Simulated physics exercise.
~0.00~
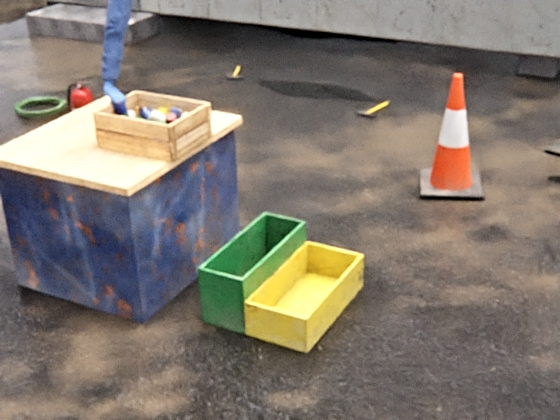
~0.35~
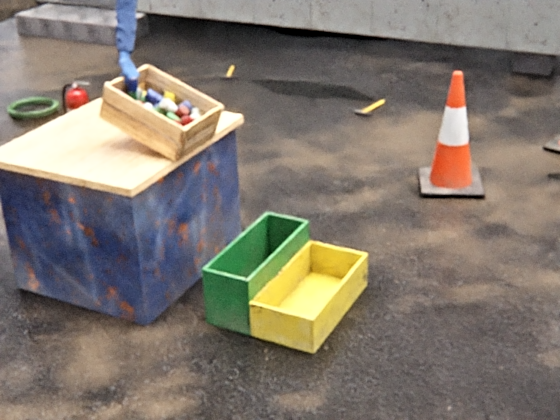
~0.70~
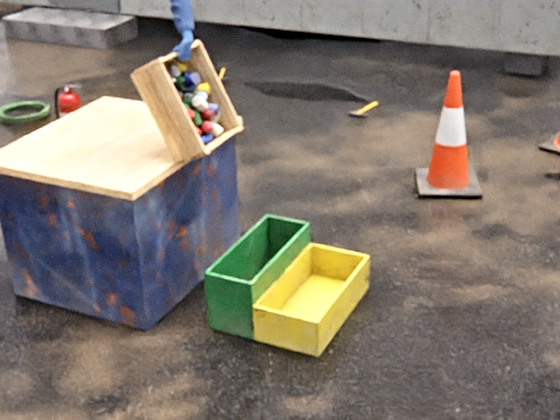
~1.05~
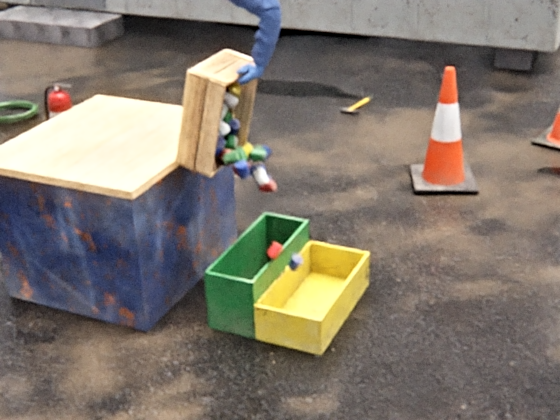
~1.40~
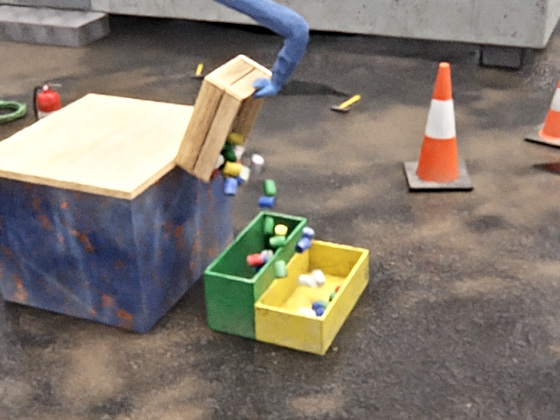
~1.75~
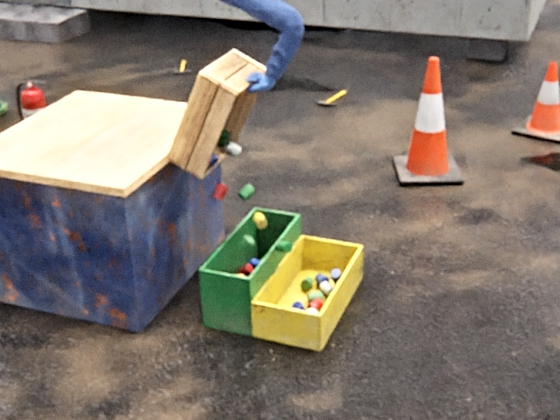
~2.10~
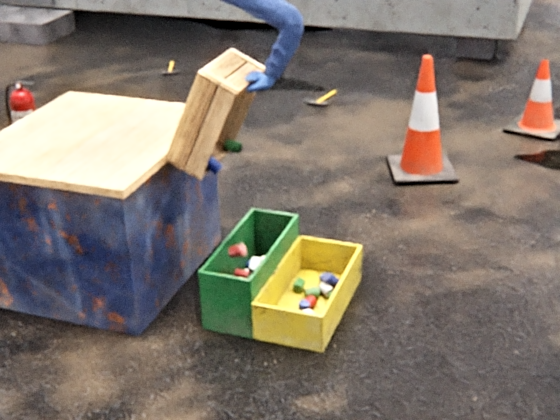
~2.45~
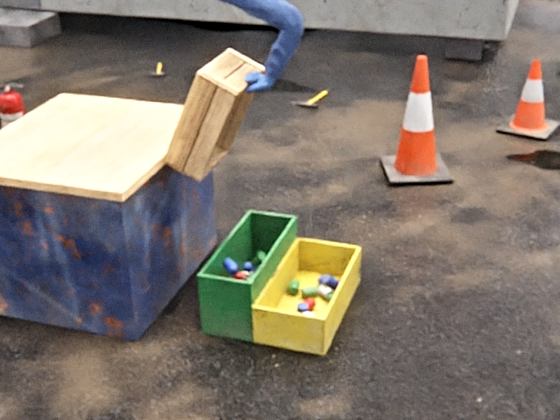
We see a blue-sleeved arm tip a wooden crate at the edge of a bench, spilling small colourful pieces into a green tote and a yellow bin below. The pieces tumble and settle in both containers, and the crate stays tilted in the gloved hand.
